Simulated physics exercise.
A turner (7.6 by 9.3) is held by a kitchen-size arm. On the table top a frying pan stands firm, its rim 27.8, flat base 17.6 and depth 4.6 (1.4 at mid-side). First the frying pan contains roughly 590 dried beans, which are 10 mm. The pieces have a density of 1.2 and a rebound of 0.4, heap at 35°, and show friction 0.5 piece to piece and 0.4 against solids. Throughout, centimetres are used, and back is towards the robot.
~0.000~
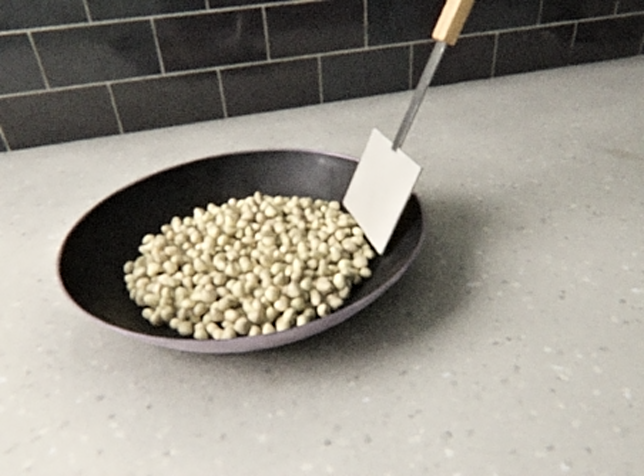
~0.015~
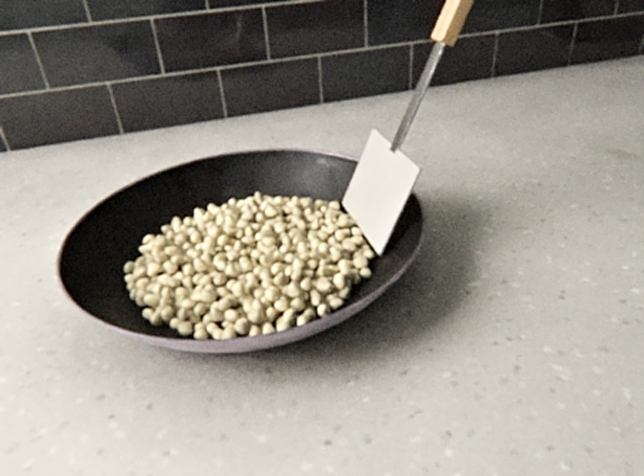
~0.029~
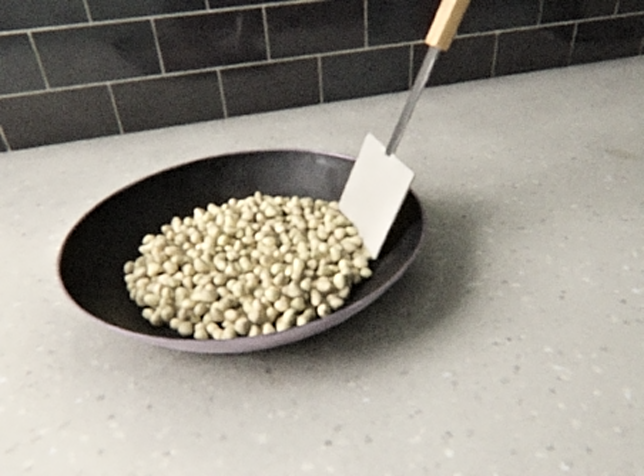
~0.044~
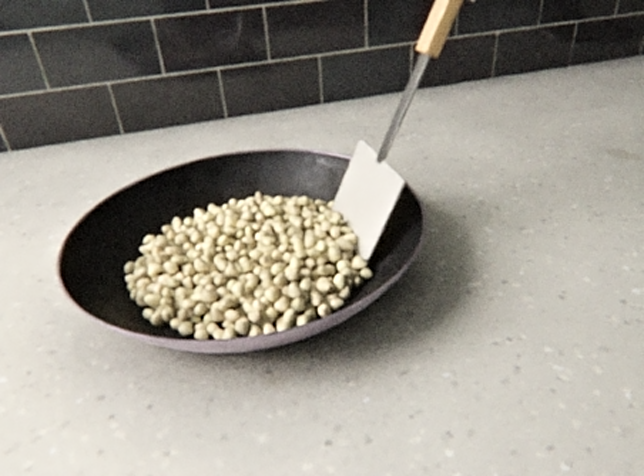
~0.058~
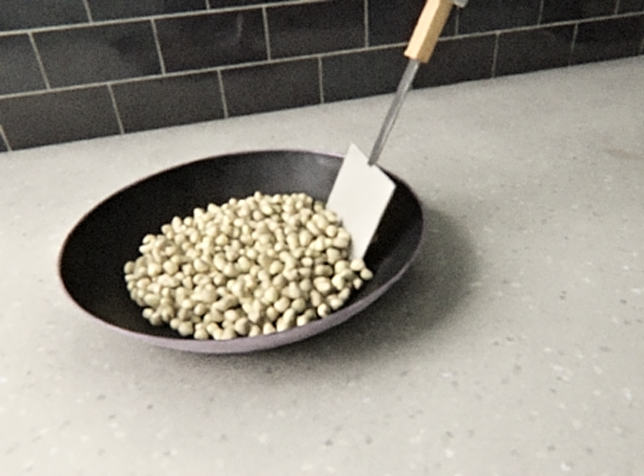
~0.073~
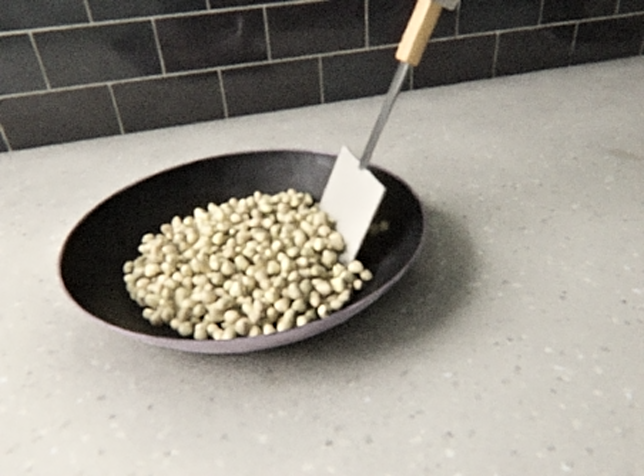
A white turner with a wooden handle slides left into beans in a dark pan.
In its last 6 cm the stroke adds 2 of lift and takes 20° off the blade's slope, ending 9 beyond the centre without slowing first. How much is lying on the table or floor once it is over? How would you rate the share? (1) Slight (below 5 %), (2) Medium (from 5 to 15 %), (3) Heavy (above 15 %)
Option 2: Medium (from 5 to 15 %).
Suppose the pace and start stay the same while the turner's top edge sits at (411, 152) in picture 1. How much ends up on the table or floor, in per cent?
Around 5 percent ends up on the table or floor.
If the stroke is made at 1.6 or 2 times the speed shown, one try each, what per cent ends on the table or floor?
Near 20 and near 30 percent respectively.
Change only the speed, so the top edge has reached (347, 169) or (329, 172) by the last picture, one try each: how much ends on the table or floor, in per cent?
First try around 20 %, second try around 30 %.
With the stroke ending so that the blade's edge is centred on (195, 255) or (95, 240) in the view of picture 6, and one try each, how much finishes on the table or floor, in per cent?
Respectively some 0 and 40 percent end on the table or floor.
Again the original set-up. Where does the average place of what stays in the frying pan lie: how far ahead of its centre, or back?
Roughly 5.5 cm ahead of the centre.
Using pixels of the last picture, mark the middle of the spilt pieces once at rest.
My best guess is near (31, 324).
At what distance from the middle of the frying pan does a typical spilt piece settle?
Some 18 centimetres.
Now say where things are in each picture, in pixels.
The first frame shows the turner top edge at (397, 146), sloping 65°; upper third of the load around (250, 247), from x 130 to 370, top at y 200; 590 in the frying pan.
The second frame shows the turner top edge at (396, 147), sloping 65°; upper third of the load around (250, 247), from x 130 to 370, top at y 200.
The third frame shows the turner top edge at (390, 151), sloping 65°; upper third of the load around (251, 247), from x 130 to 370, top at y 200.
The fourth frame shows the turner top edge at (381, 157), sloping 65°; upper third of the load around (259, 245), from x 130 to 365, top at y 200.
The fifth frame shows the turner top edge at (372, 162), sloping 65°; upper third of the load around (265, 241), from x 130 to 375, top at y 200.
The sixth frame shows the turner top edge at (363, 165), sloping 65°; upper third of the load around (257, 243), from x 130 to 385, top at y 195; 590 in the frying pan.
After 0.18 s, sloping 65°, highest piece 5 above the table; 590 in the frying pan.
After 0.28 s, sloping 58°, highest piece 6 above the table; 589 in the frying pan, 1 on the table or floor.
After 0.53 s, sloping 45°, highest piece 6 above the table; 529 in the frying pan, 59 on the table or floor, 2 on the blade or in flight.
After 1.58 s, sloping 45°, highest piece 6 above the table; 529 in the frying pan, 61 on the table or floor.
In the end, 529 in the frying pan, 61 on the table or floor. That is 10 % on the table or floor.
